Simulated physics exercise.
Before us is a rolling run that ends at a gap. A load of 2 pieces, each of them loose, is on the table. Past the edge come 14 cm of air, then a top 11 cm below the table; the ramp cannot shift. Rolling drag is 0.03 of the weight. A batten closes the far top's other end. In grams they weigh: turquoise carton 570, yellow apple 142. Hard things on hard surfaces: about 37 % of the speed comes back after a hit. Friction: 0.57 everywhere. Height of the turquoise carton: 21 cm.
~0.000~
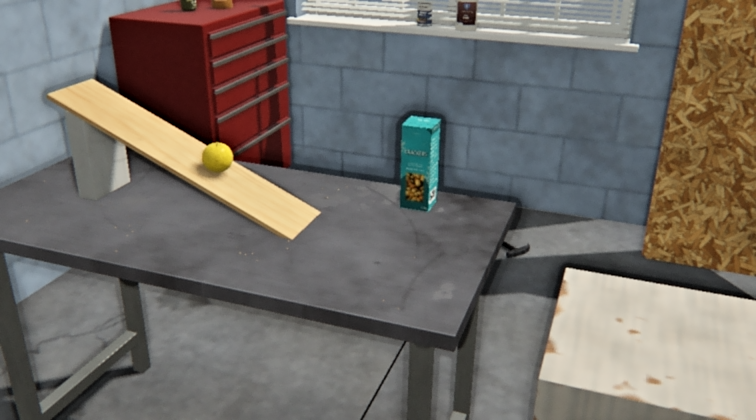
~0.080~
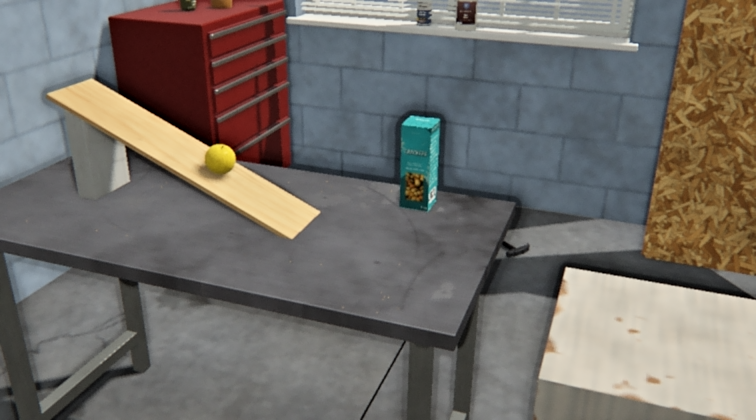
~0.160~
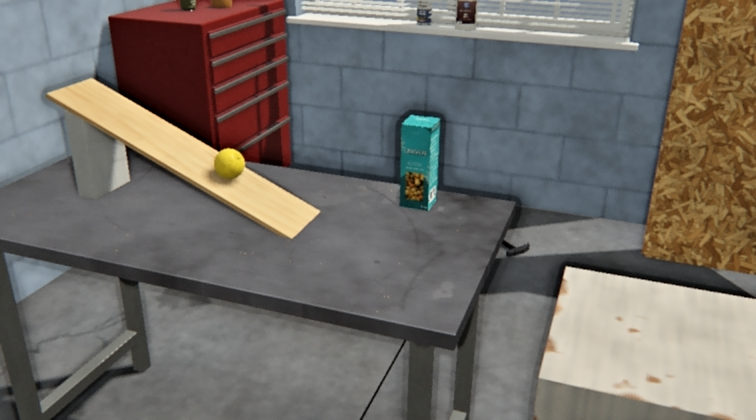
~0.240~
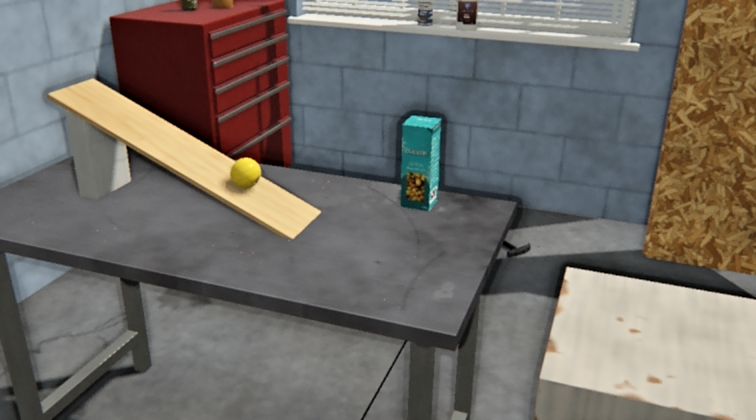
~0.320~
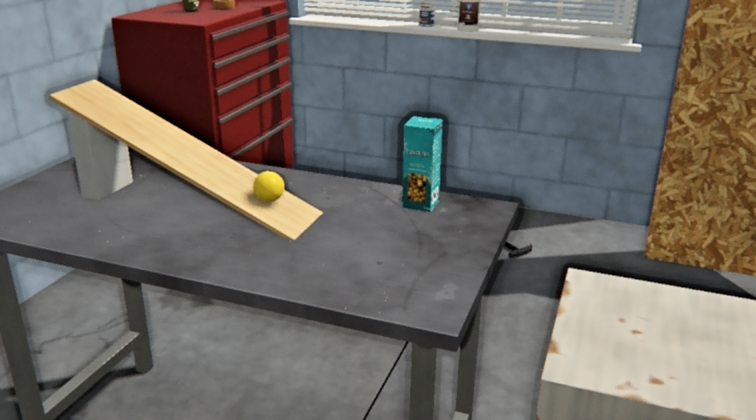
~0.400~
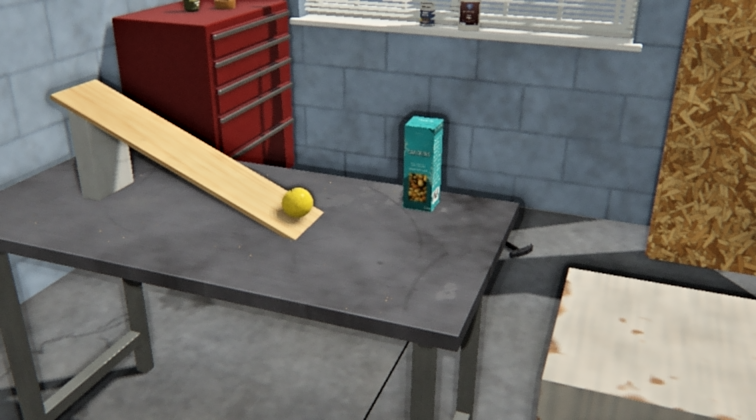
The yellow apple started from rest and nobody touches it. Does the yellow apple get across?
The apple lands beyond it.
After 0.70 s, 15 cm of run left; yellow apple near (428, 231).
After 1.10 s, 24 cm past the table's edge; yellow apple near (609, 307).
In the end (1.5 s), 58 cm past the table's edge; turquoise carton under 8 cm from the start.
